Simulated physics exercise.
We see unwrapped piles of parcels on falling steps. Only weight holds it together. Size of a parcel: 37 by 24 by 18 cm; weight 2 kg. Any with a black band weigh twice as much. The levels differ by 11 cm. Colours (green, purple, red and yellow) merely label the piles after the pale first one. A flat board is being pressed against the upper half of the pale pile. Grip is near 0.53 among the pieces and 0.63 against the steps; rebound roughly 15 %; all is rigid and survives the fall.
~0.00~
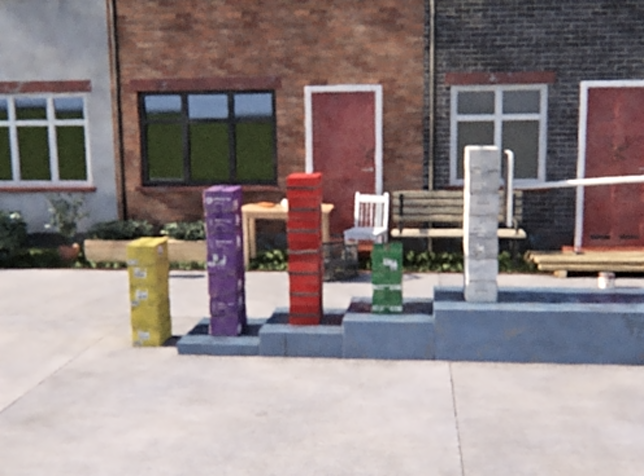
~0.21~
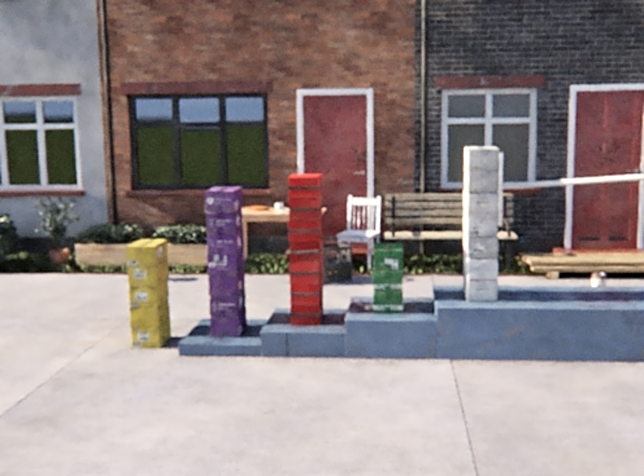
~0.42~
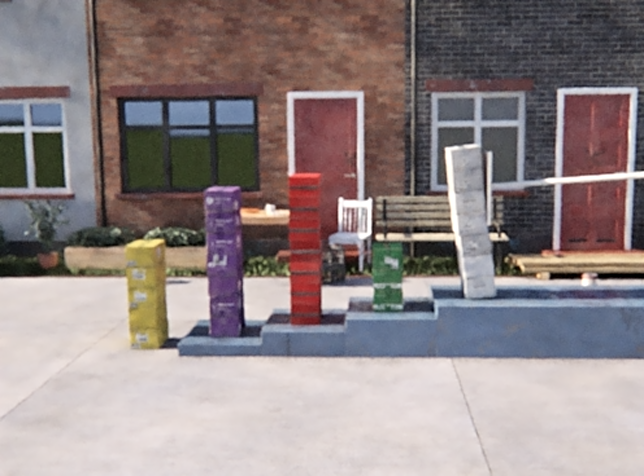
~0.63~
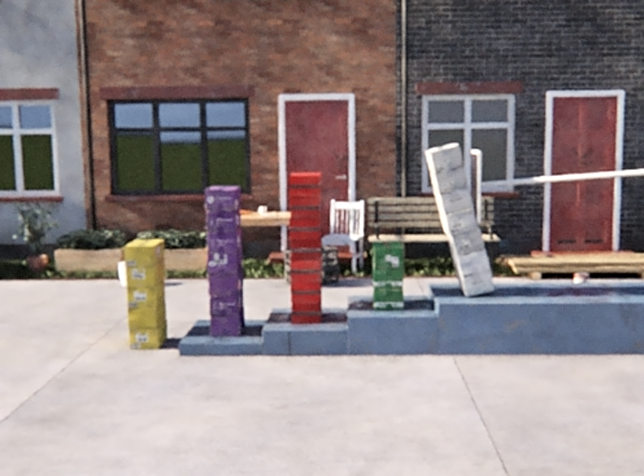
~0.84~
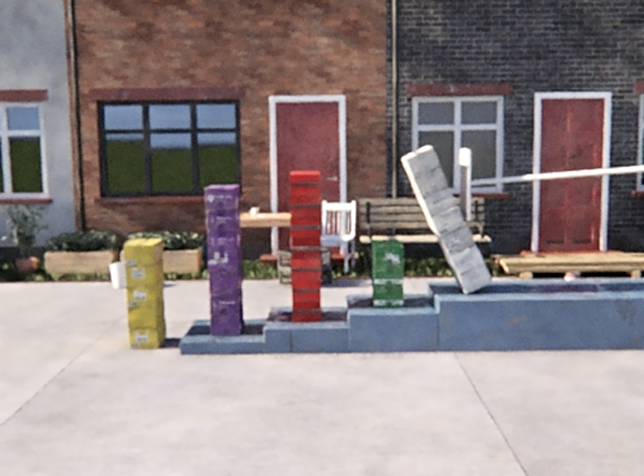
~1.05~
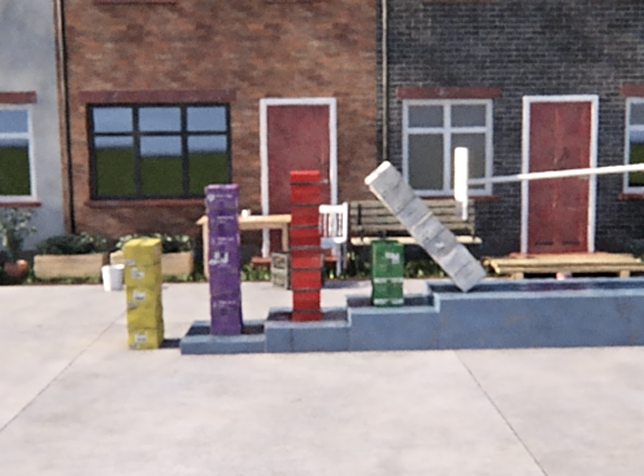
The white stack of parcels tilts left toward the green stack as a board pushes it.
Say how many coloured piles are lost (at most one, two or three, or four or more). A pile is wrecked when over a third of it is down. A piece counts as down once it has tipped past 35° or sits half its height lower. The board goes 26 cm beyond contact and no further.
Lost: At most one.
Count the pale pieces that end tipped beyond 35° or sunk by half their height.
7 pale pieces.
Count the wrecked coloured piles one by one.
The count is 0.
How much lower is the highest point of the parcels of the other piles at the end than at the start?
About 0 cm.
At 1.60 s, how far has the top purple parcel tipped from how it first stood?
Roughly 0°.
After 1.11 s, 7 of the pale pile down; none of the 22 other parcels down.
After 1.34 s, 7 of the pale pile down; none of the 22 other parcels down, 6 disturbed; top red parcel 15 mm from its place; top green parcel 32 mm from its place.
After 1.60 s, 7 of the pale pile down; none of the 22 other parcels down, 2 disturbed; top green parcel 40 mm from its place.
In the end (2.5 s), 7 of the pale pile down; none of the 22 other parcels down, 2 disturbed; top green parcel 39 mm from its place; top red parcel unmoved. No coloured pile is wrecked. From the last view, middles, top green parcel near (382, 252), top red parcel near (305, 183).
